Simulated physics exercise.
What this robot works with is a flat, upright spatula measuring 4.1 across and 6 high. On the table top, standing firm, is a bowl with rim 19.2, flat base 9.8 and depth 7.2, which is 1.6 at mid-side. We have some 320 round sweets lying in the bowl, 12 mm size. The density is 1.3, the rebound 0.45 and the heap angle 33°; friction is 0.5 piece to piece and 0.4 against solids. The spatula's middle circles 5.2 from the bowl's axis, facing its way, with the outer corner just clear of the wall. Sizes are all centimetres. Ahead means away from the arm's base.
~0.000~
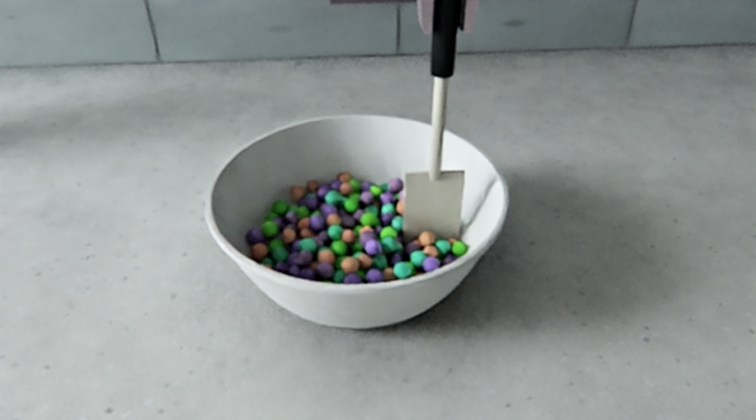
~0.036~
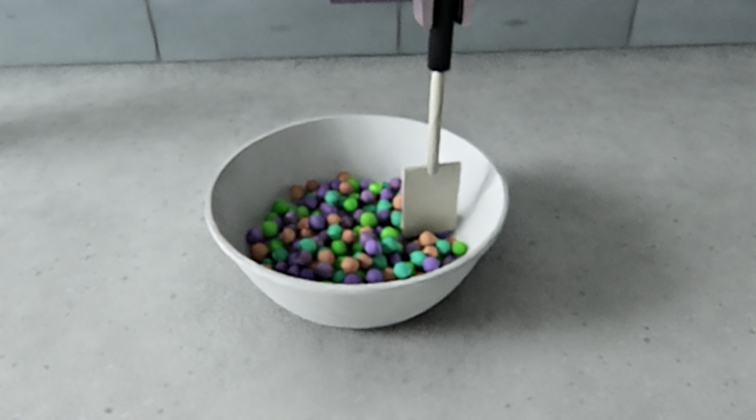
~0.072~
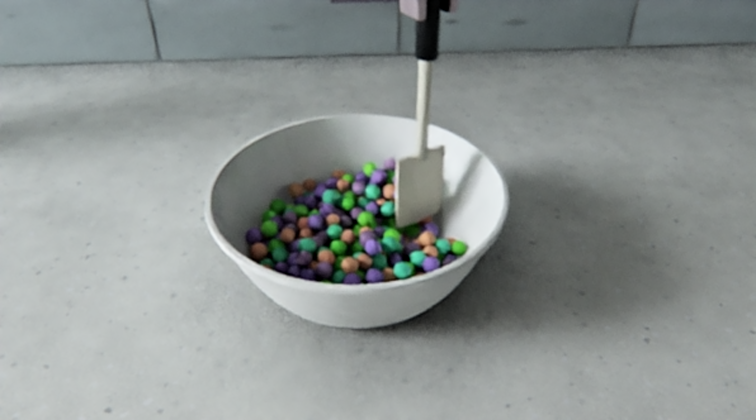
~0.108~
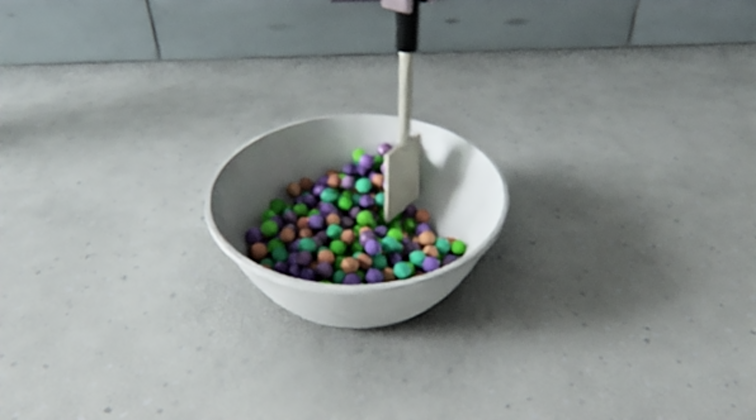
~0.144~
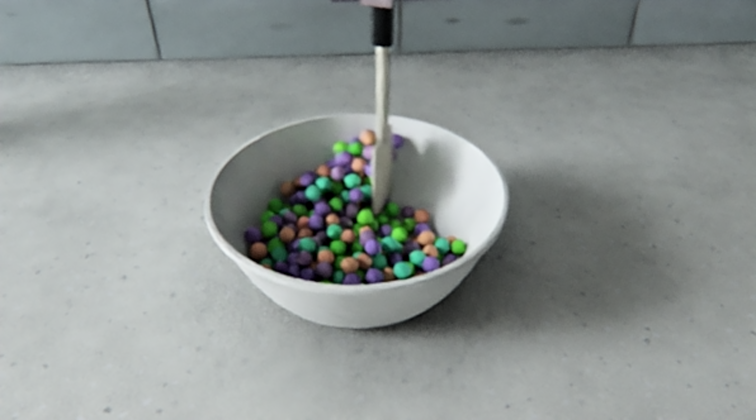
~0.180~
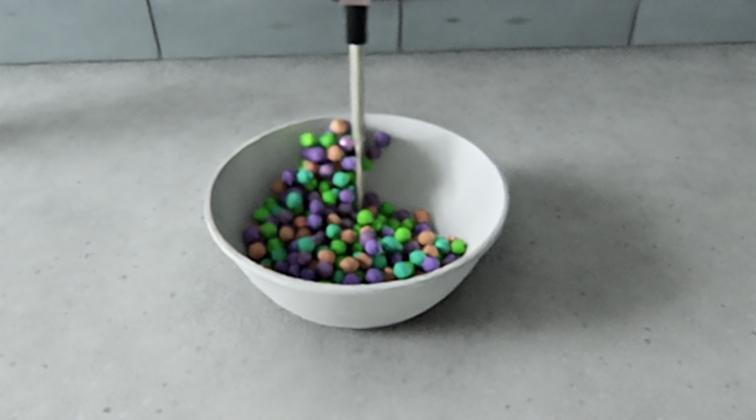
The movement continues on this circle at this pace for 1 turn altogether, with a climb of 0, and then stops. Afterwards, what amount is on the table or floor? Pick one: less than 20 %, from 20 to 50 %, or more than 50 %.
Less than 20 %.
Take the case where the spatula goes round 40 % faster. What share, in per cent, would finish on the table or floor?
I'd say close to 15 %.
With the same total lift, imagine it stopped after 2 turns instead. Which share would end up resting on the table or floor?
Then roughly 15 percent.
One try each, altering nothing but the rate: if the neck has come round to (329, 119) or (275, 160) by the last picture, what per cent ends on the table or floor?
Well, about 10 percent the first time and about 35 percent the second.
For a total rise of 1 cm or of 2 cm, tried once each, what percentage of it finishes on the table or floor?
Roughly 5 and 0 per cent.
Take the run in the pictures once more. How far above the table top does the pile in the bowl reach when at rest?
Height: Roughly 7.0 cm.
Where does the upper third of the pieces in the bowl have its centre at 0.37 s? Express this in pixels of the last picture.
Centre estimate: Approx. (285, 248) px.
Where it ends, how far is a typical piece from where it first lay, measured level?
8 centimetres.
By 0.37 s, 191° round, highest piece 9 above the table; 321 in the bowl, 2 in flight or on the tool.
By 0.57 s, 297° round, highest piece 9 above the table; 308 in the bowl, 9 on the table or floor, 6 in flight or on the tool.
By 0.87 s, 0° round, highest piece 7 above the table; 301 in the bowl, 22 on the table or floor.
By 1.57 s, 0° round, highest piece 7 above the table; 301 in the bowl, 22 on the table or floor.
Final count, 301 in the bowl, 22 on the table or floor. That is 7 % on the table or floor.
